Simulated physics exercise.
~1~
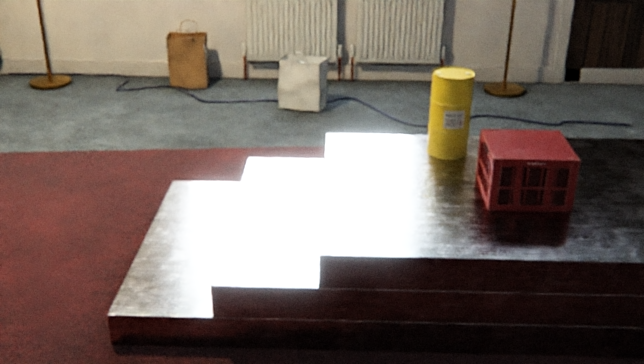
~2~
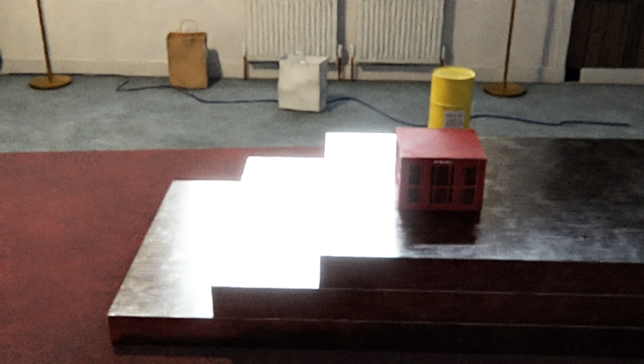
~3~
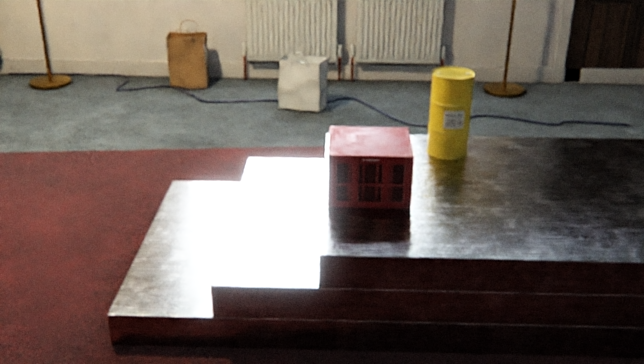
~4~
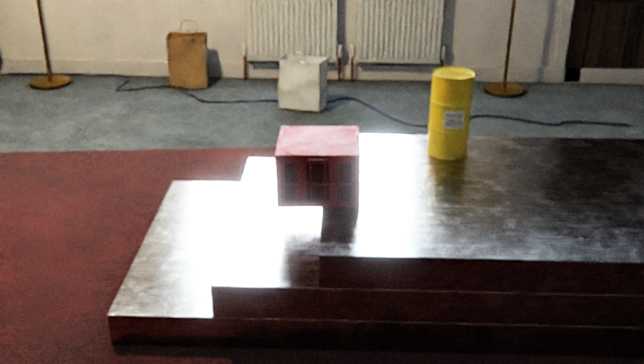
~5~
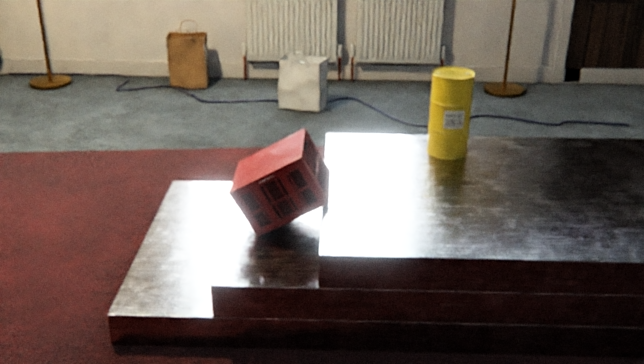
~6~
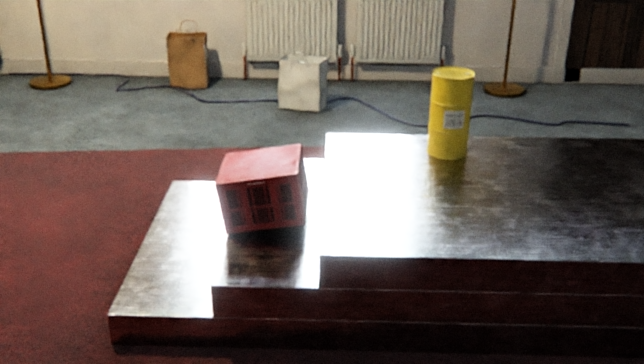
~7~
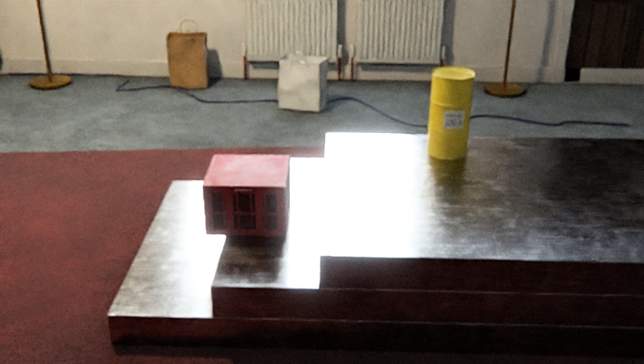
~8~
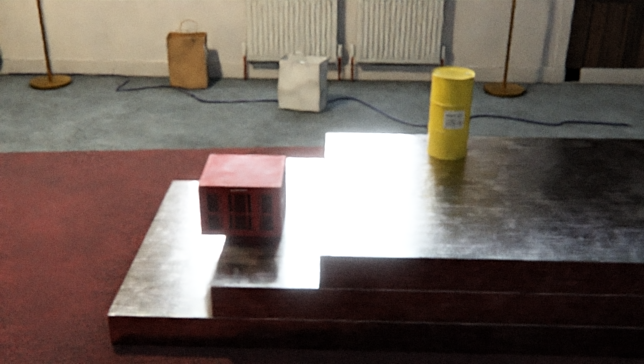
A still view looks slightly down on the top of a short flight of dark, glossy steps in a room with a red and grey floor, a bright patch of light falling across them. A red crate sits on the landing at the right, just in front of a yellow canister, with two bags and radiators behind. The crate slides left across the landing, passing in front of the canister. It moves out over the top edge, tips as it drops, and rocks back level on the step below. There it comes to rest, caught partway down, while the canister stays put.
